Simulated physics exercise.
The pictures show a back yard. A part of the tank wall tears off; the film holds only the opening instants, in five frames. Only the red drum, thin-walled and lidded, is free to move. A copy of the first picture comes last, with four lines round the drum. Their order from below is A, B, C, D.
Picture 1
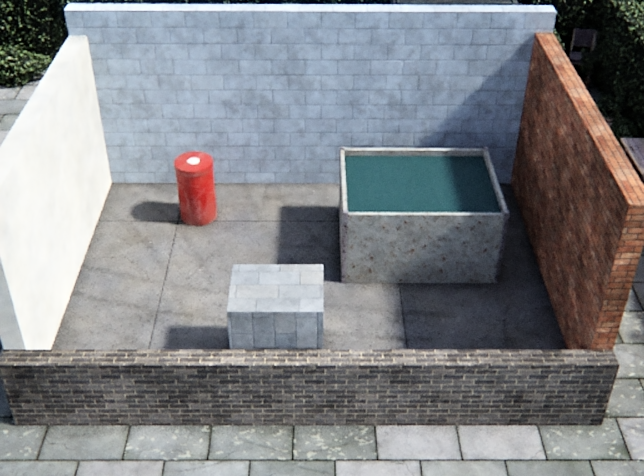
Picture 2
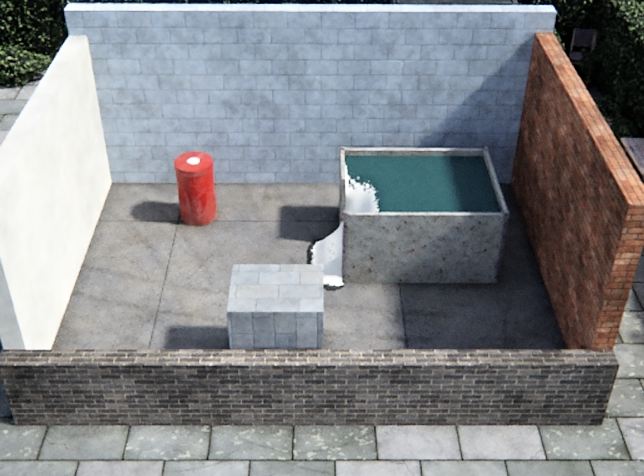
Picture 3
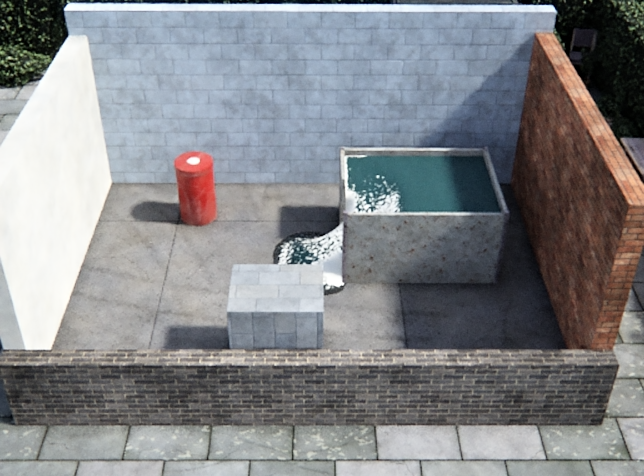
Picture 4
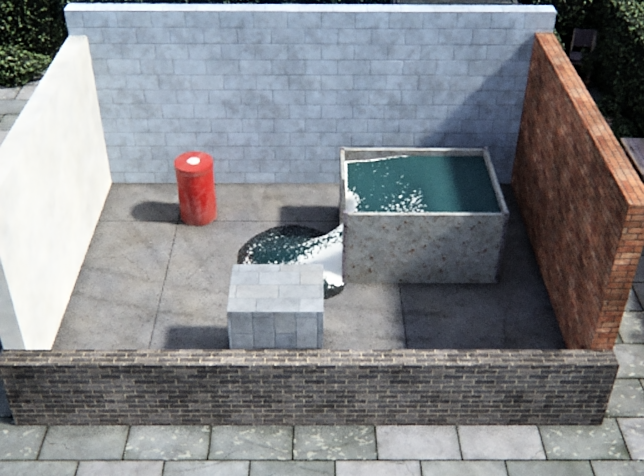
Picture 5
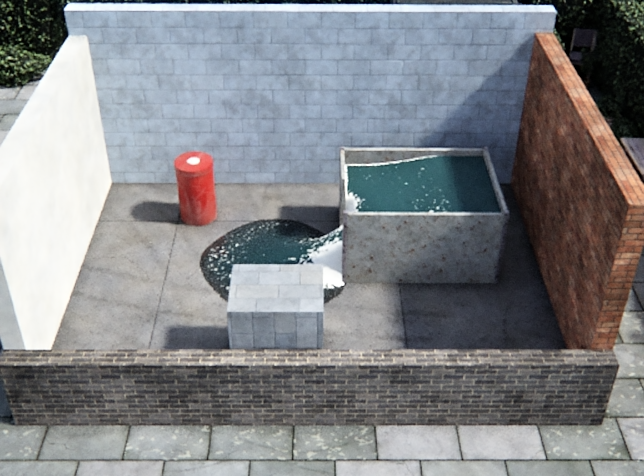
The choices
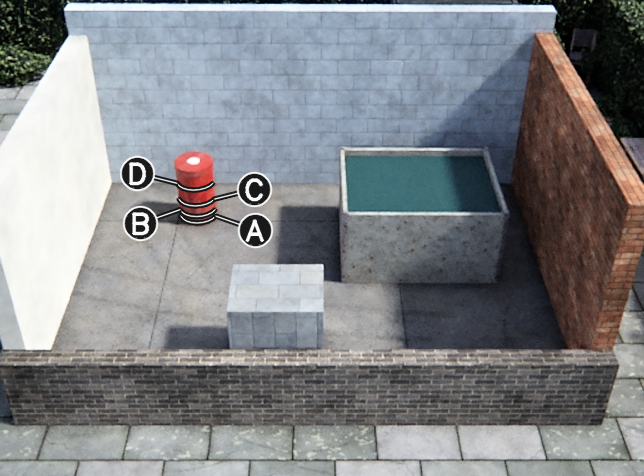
Water pours from the left side of a raised stone tank in a paved, walled yard, seen from above by a still camera. A red drum stands at the left towards the pale back wall, a grey block sits near the low front wall, and a white wall and a red-brick wall close the sides. The foaming water spreads leftward behind the block in a widening dark pool, while the tank's level drops slightly and the drum stays still.
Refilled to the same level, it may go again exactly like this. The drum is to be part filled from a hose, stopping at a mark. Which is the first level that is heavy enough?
Use line C.
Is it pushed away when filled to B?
Yes.
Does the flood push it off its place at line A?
Yes, that goes wrong.
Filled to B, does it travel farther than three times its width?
No, it does not.
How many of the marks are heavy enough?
Two.
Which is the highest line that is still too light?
That is line B.
In white, A at (196, 222); B at (196, 216); C at (195, 205); D at (193, 190); from the bottom up A, B, C, D.
Choosing A, it is pushed about 3 times its own width away.
Choosing B, it is pushed about its own width away.
Choosing C, it shifts by a finger or two and stays.
Choosing D, it does not move.
